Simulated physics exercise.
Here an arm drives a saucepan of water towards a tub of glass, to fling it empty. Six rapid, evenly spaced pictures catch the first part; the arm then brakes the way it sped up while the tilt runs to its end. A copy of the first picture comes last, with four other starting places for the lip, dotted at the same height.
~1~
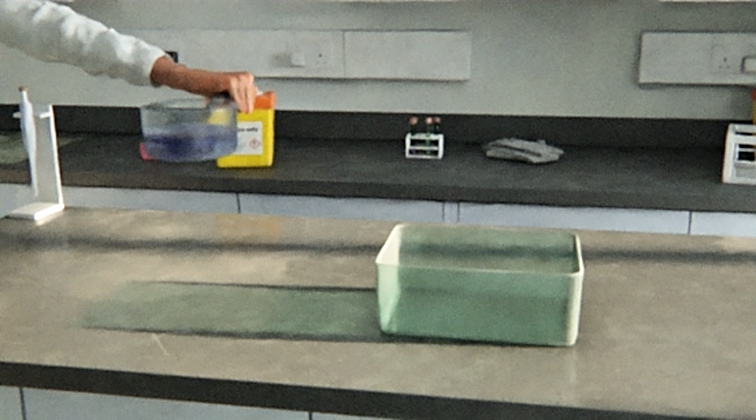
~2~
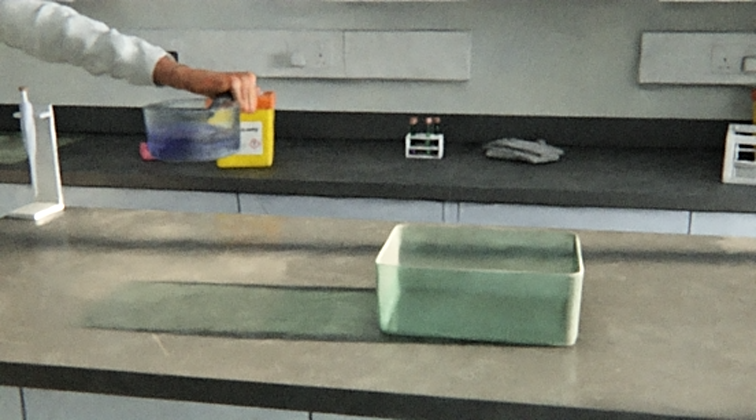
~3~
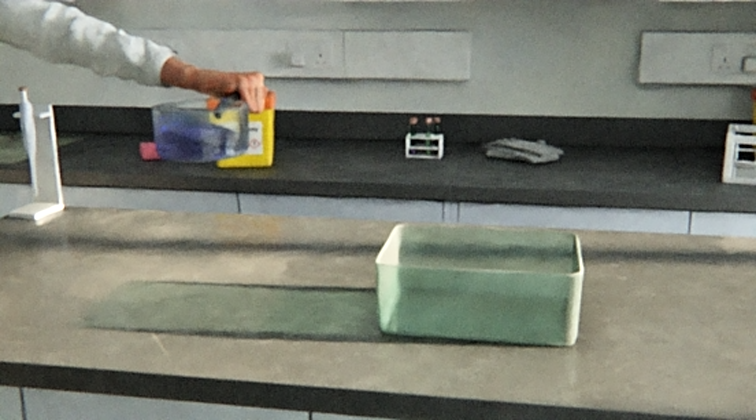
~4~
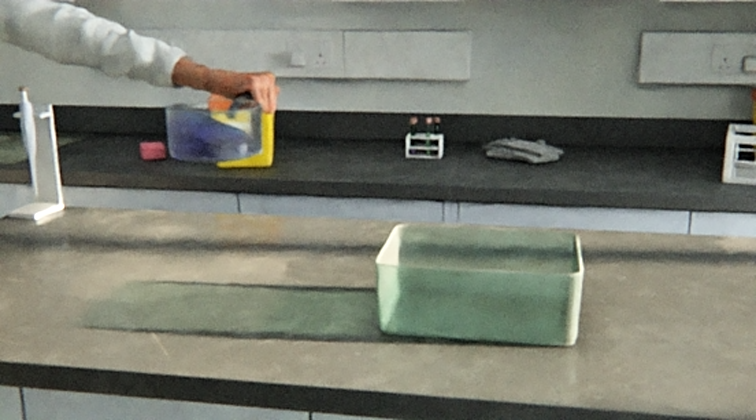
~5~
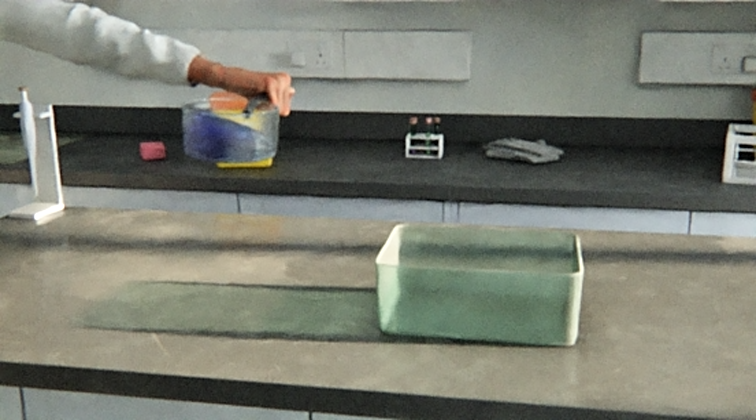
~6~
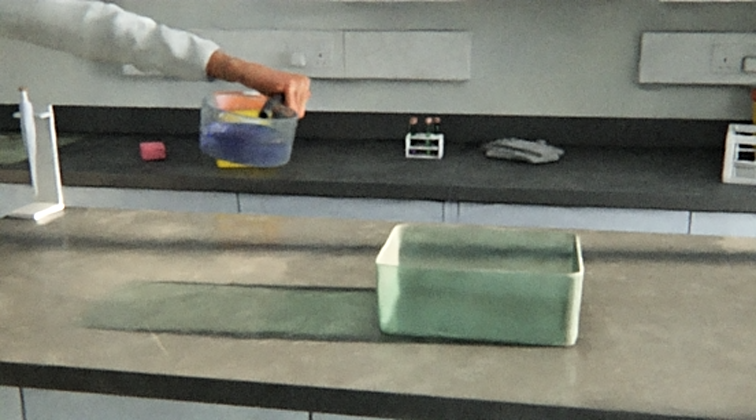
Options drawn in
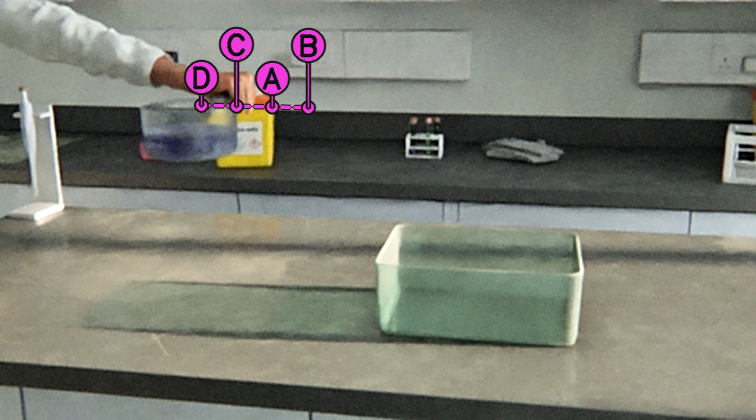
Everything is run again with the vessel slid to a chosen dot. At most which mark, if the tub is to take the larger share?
Go for A.
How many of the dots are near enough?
Two.
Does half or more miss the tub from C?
Yes.
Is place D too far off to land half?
Yes, it does.
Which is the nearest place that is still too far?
C.
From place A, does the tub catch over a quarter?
Yes, it does.
In magenta, A at (272, 106); B at (308, 107); C at (236, 106); D at (201, 105).
With A, about 65 % lands in the tub, 29 % falls short and 6 % goes beside or beyond.
With B, about 90 % lands in the tub, 3 % falls short and 7 % goes beside or beyond.
With C, about 36 % lands in the tub, 62 % falls short and 3 % goes beside or beyond.
With D, about 2 % lands in the tub, 98 % falls short.
